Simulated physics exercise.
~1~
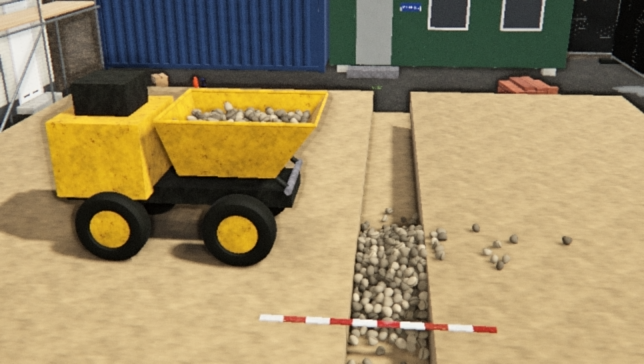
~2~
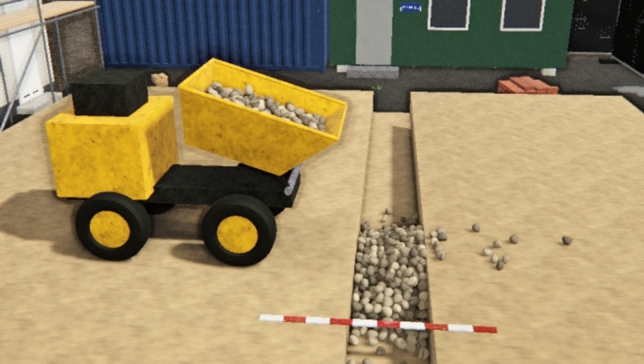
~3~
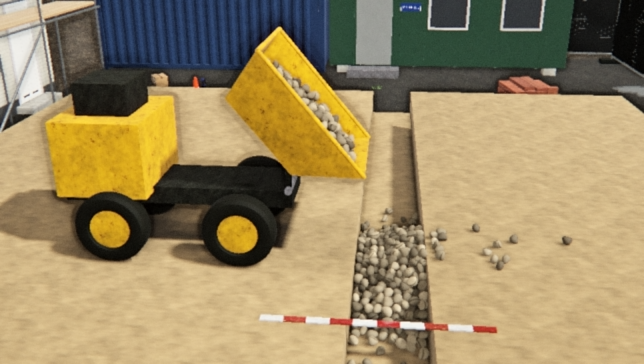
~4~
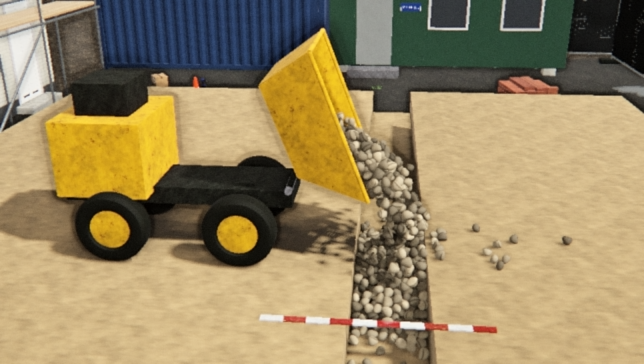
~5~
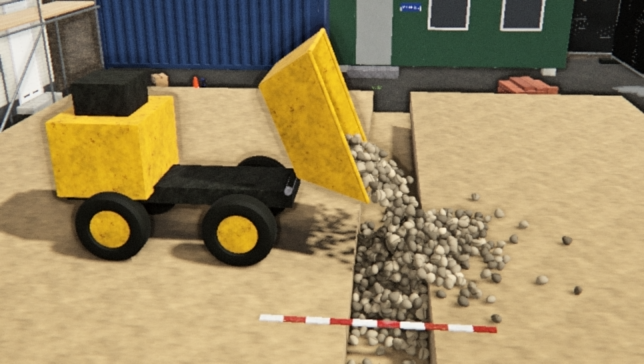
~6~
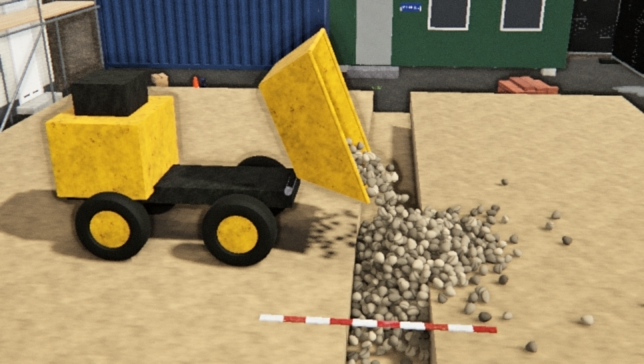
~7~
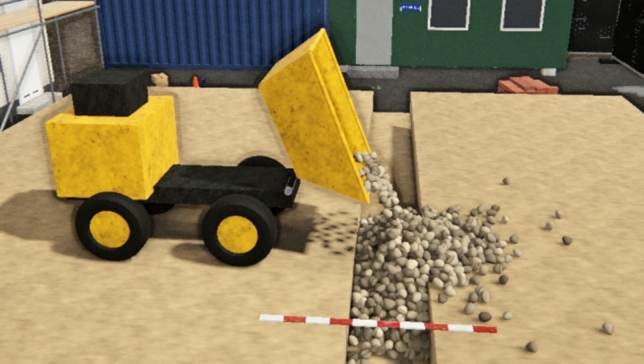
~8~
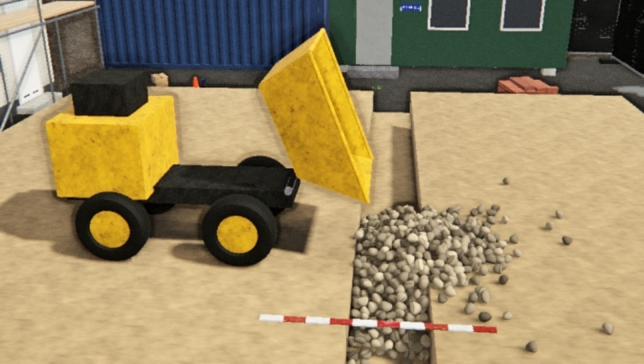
On a sandy yard, a yellow dumper tips its stones into and beyond a trench.
